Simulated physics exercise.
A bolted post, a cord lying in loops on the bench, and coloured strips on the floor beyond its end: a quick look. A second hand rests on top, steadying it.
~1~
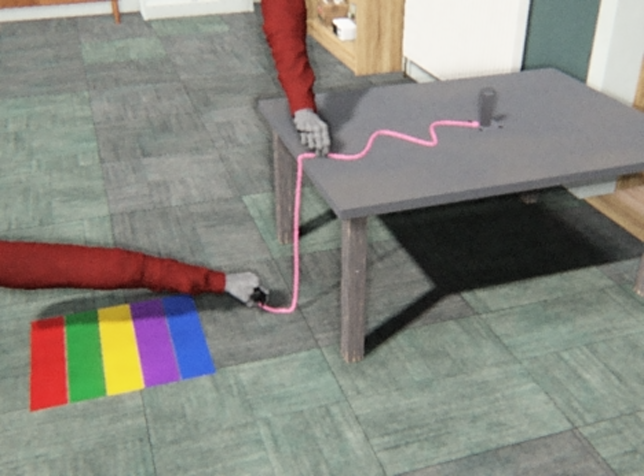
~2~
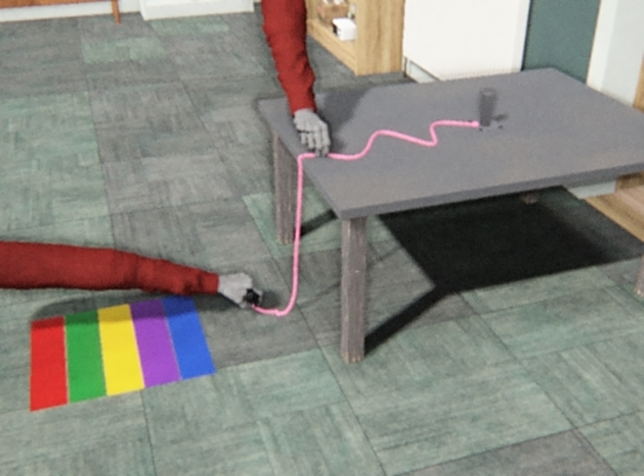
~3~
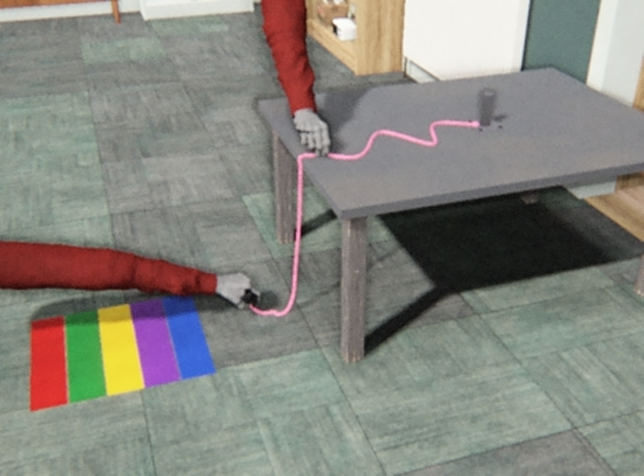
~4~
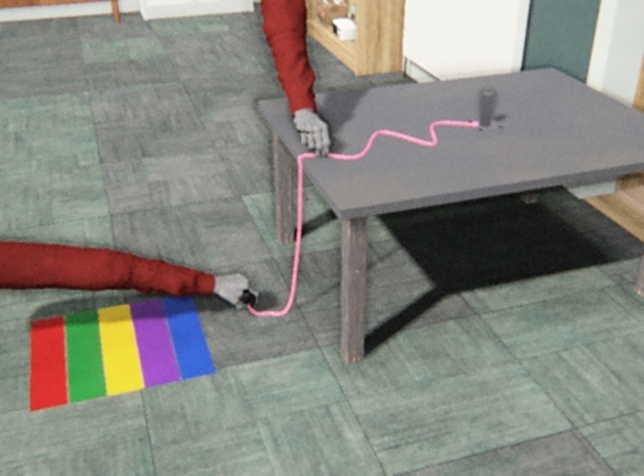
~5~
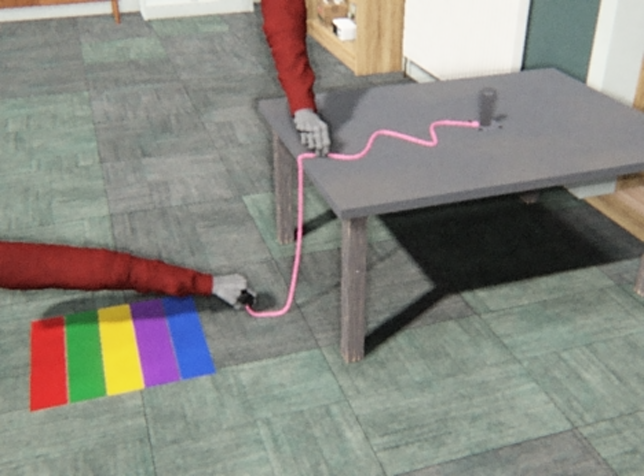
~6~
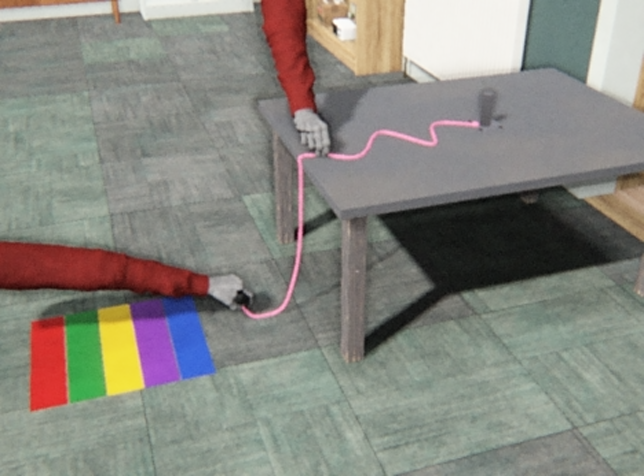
We see a pink cord lying in bends across a grey table and hanging over its edge, one red-sleeved arm's hand resting on it, while a lower hand draws its end slightly left near coloured strips on the floor.
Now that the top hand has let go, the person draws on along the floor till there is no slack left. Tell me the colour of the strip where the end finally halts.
It halts over red.
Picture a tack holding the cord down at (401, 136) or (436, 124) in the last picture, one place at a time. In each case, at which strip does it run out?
Try 1: Yellow; try 2: Red.
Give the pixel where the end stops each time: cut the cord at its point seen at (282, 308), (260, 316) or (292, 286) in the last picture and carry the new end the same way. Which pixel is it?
In order, roughly (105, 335), (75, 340) and (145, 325).
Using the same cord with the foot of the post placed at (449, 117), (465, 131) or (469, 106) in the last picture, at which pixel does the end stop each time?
Results per try: (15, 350); (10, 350); (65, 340).
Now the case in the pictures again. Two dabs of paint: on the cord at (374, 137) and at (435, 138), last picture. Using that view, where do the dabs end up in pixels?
In that view they reach (321, 151) and (407, 137).
Soon after, end near (107, 333); over yellow.
Then, end near (68, 340); over green.
At full stretch, end near (44, 345); over red. The red one.
